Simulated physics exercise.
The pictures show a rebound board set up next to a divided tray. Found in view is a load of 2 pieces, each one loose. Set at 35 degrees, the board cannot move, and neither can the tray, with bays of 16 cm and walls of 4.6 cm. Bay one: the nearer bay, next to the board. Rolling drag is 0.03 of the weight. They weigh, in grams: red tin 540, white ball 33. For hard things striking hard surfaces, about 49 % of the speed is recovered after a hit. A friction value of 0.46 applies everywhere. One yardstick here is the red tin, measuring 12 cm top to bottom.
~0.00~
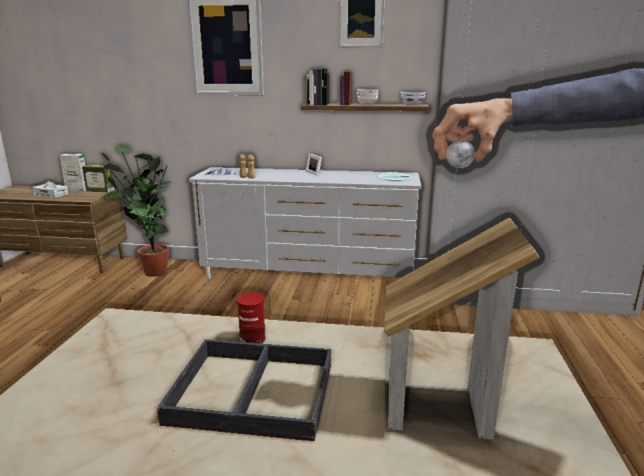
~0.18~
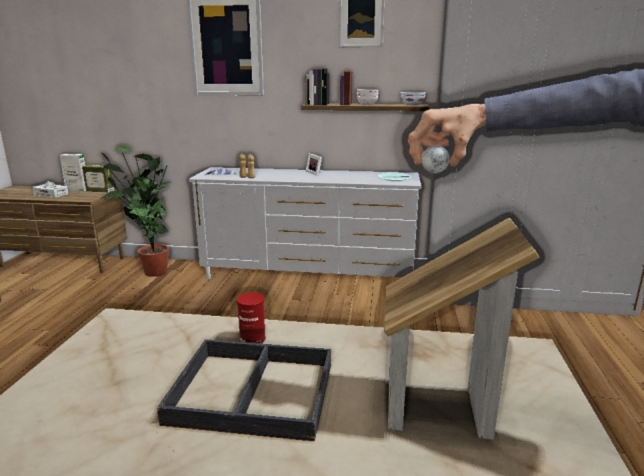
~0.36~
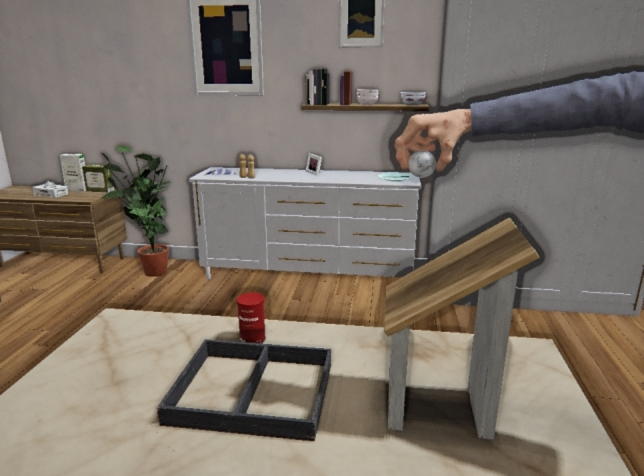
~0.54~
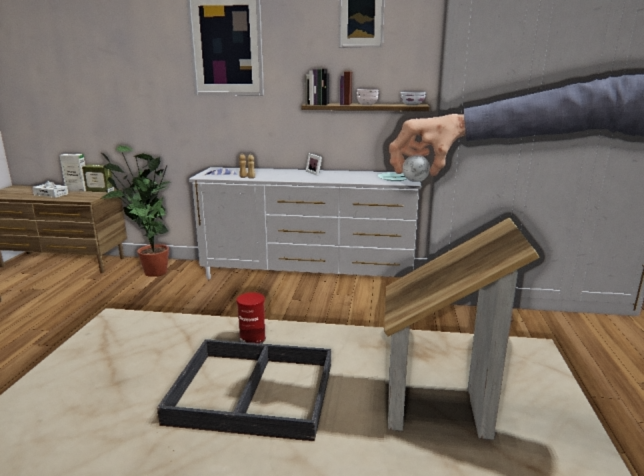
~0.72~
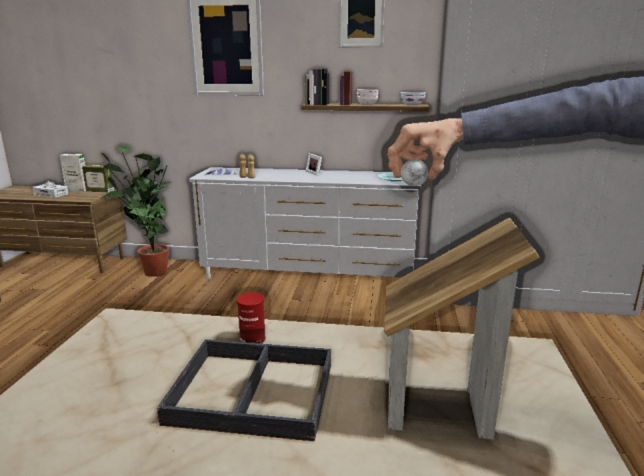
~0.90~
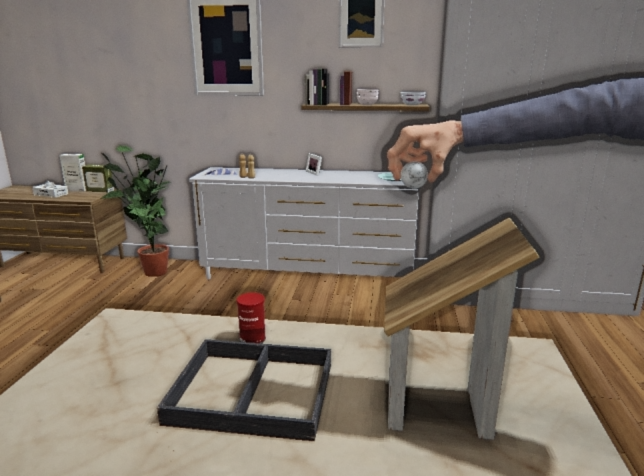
A hand in a dark blue-grey sleeve, reaching in from the right, carries a small whitish ball a short way left and slightly down, then holds it almost still above a slanted wooden board on grey supports. Left of the board, a dark two-bay tray and a red tin stay put on a pale marbled tabletop. The fixed, slightly raised view shows a room with a white dresser, plant and shelf behind.
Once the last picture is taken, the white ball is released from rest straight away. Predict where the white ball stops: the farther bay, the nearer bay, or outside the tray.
Board-side box.
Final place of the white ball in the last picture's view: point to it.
It winds up close to (294, 387).
After 1.20 s, white ball near (408, 273).
After 1.40 s, white ball near (302, 338).
After 1.50 s, white ball near (268, 376).
After 1.70 s, it is in the nearer bay; white ball near (306, 386).
In the end (2.7 s), it is in the nearer bay; red tin under 4 cm from the start. At the end, from the last picture's camera, white ball near (294, 387).
